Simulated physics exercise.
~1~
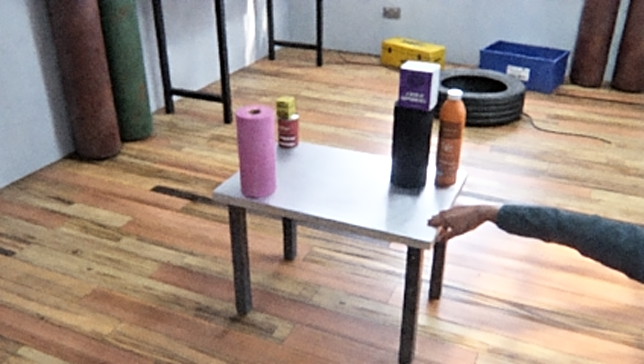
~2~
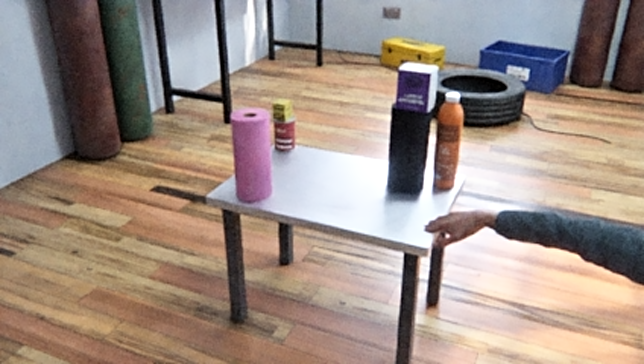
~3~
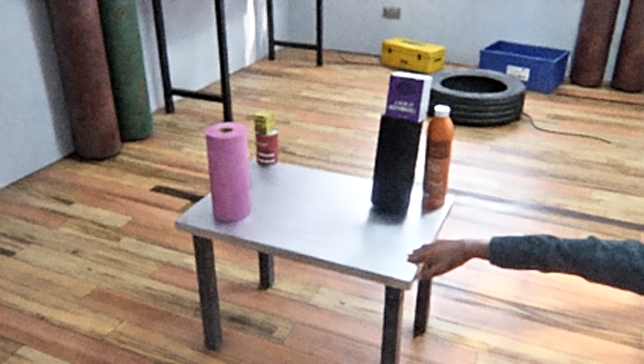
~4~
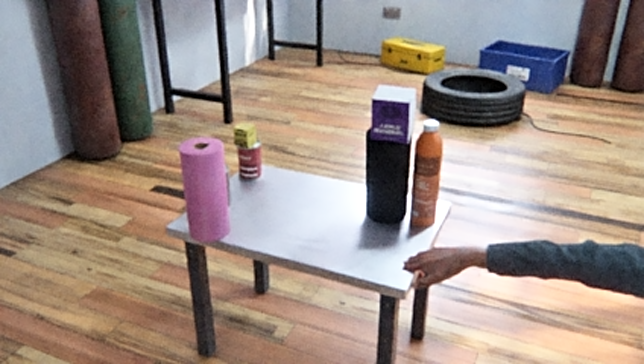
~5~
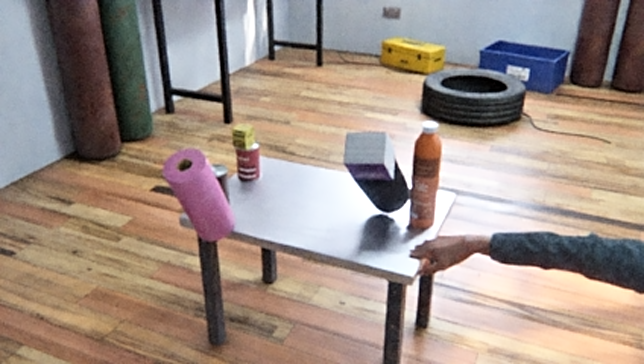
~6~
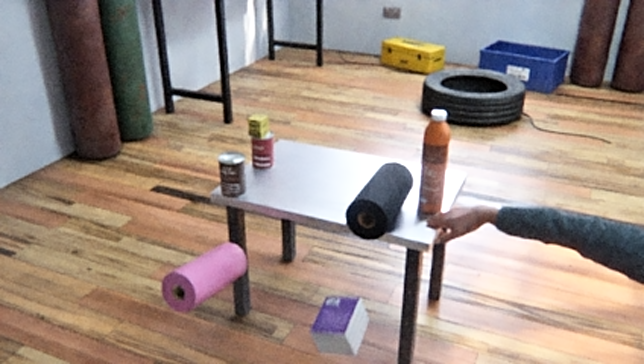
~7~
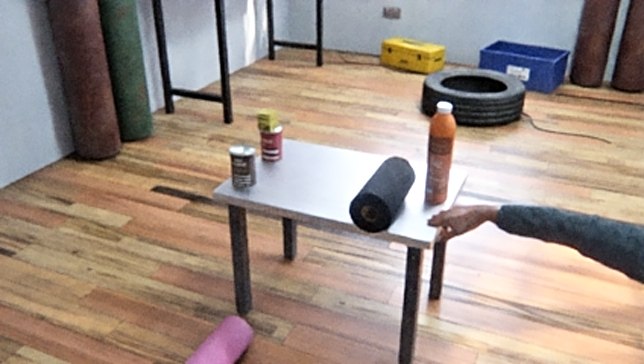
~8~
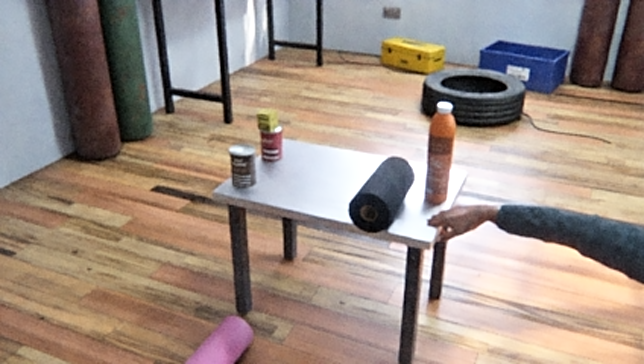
To begin with, a hand grips the right corner of a small light table holding a pink roll, a black roll with a purple box on top, an orange bottle, and a yellow carton on a red tin. The hand drags the table towards the viewer and to the left, and the black roll and purple box start to lean. As the table moves back, the pink roll tips over the edge, uncovering a brown tin, and the purple box falls off the front. Finally, the black roll lies on the tabletop and the pink roll on the floor, while the bottle, tins and carton stay upright.
